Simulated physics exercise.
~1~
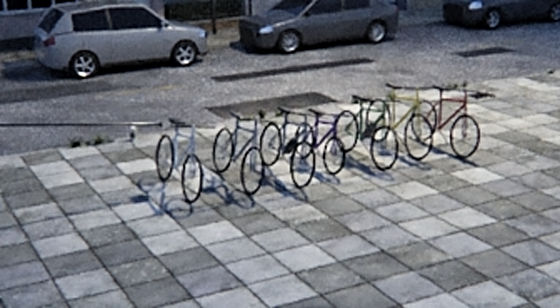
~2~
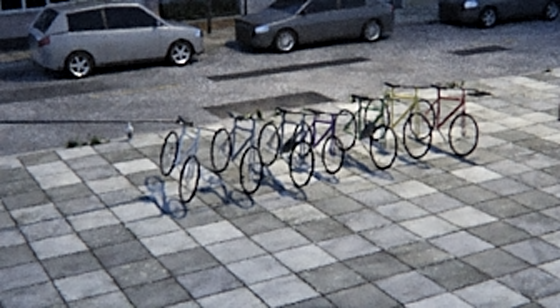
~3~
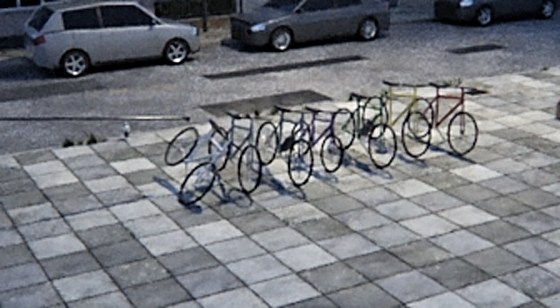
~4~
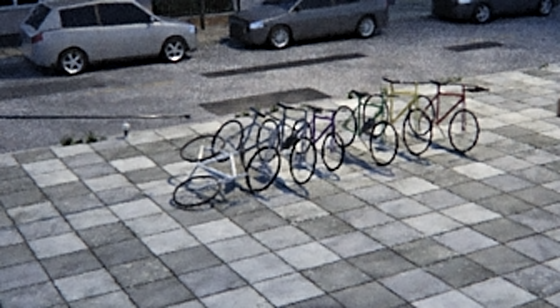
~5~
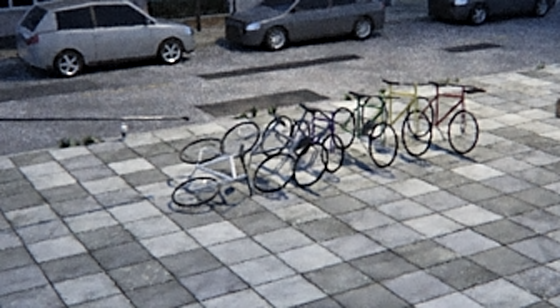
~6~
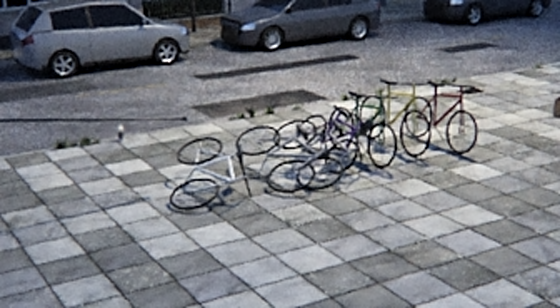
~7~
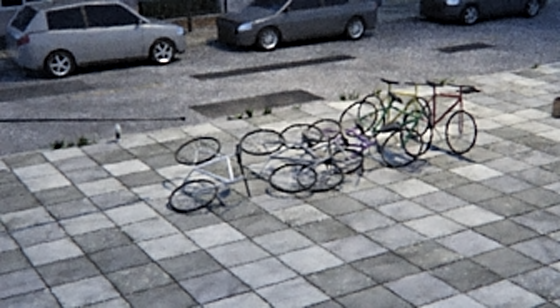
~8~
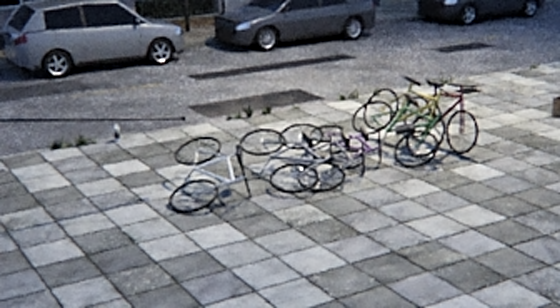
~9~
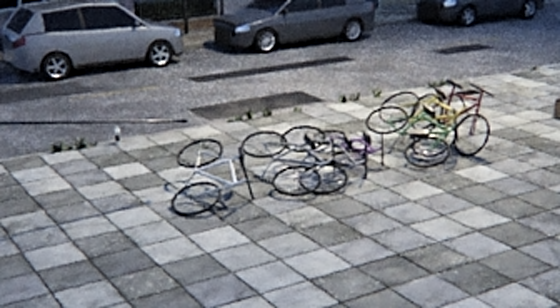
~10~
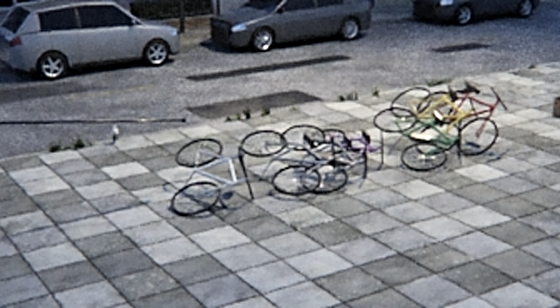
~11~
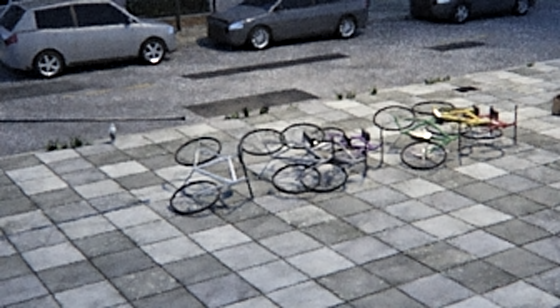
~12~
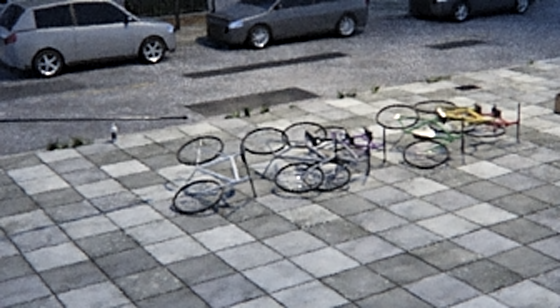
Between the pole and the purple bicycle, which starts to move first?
The pole starts to move first, sliding to the right at the left side, and the purple bicycle only begins to tip later, as the fall travels along the row.
